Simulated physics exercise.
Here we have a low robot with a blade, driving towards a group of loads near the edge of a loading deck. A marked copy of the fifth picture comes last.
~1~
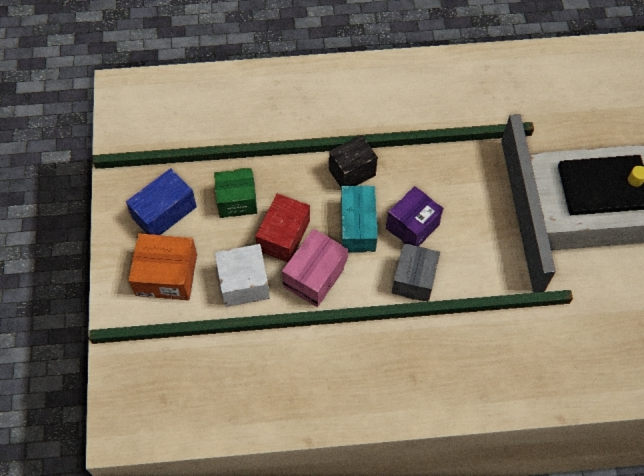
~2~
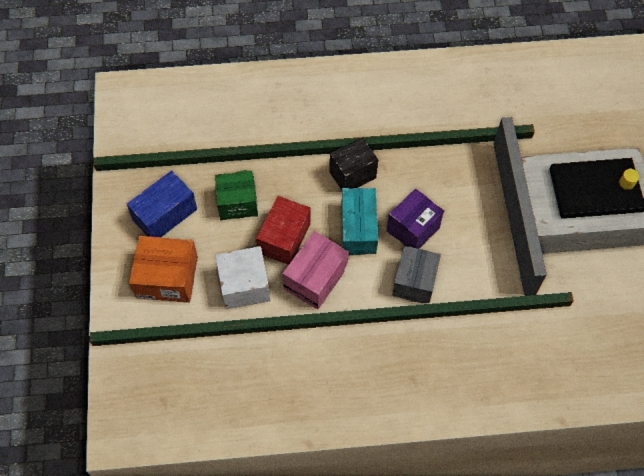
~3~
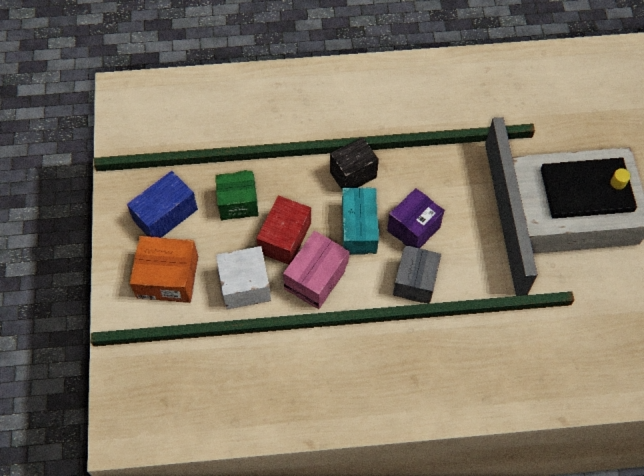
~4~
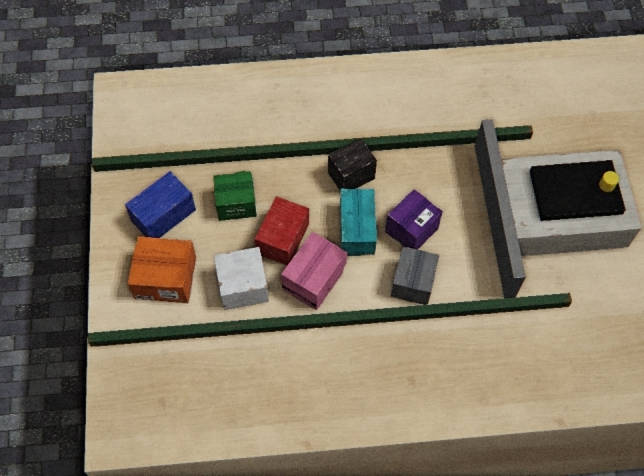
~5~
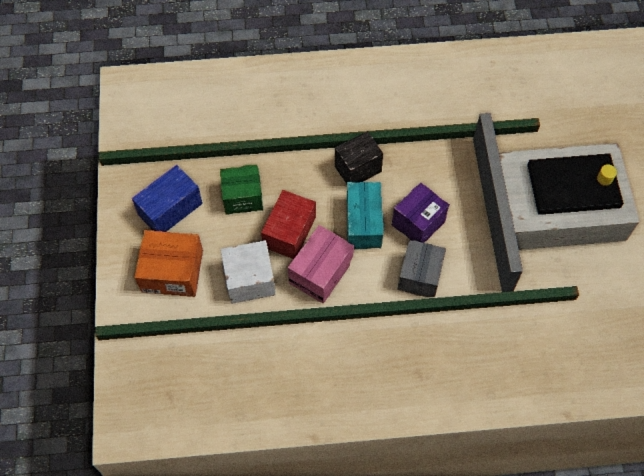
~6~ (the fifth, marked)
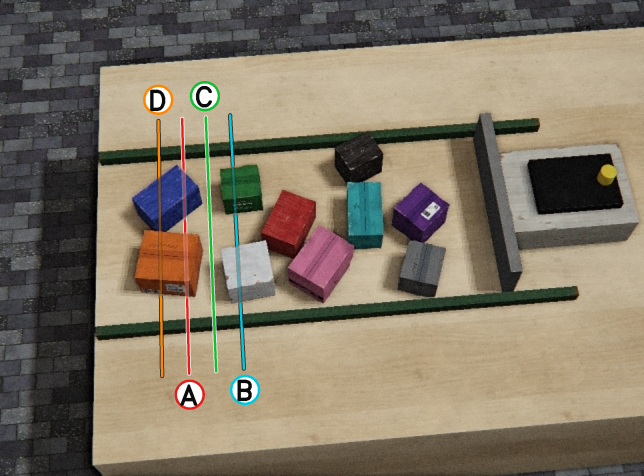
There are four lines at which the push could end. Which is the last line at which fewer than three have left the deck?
At C, and not beyond.
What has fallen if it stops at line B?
The orange parcel goes over.
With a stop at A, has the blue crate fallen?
Yes.
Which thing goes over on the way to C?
It is the orange parcel.
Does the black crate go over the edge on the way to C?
No.
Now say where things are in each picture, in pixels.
The first frame shows turquoise parcel (359, 219); red crate (284, 228); grey box (416, 273).
The second frame shows robot (591, 188); blue crate (162, 206).
The third frame shows robot (582, 187); pink box (316, 271).
The fourth frame shows robot (571, 190); orange parcel (163, 270).
The fifth frame shows robot (569, 183); green box (241, 189); turquoise parcel (364, 215); red crate (290, 225).
On the marked copy, A at (185, 238); B at (237, 234); C at (211, 236); D at (160, 240).
With C. Early on, robot (466, 192); grey box (378, 278); purple parcel (367, 232).
Further on, robot (362, 200); orange parcel (137, 266); blue crate (162, 198).
At the end, robot (281, 206); orange parcel over the edge; blue crate (99, 185); one fallen.
As for the rest, A drops three; B is within the limit but short; D drops four.
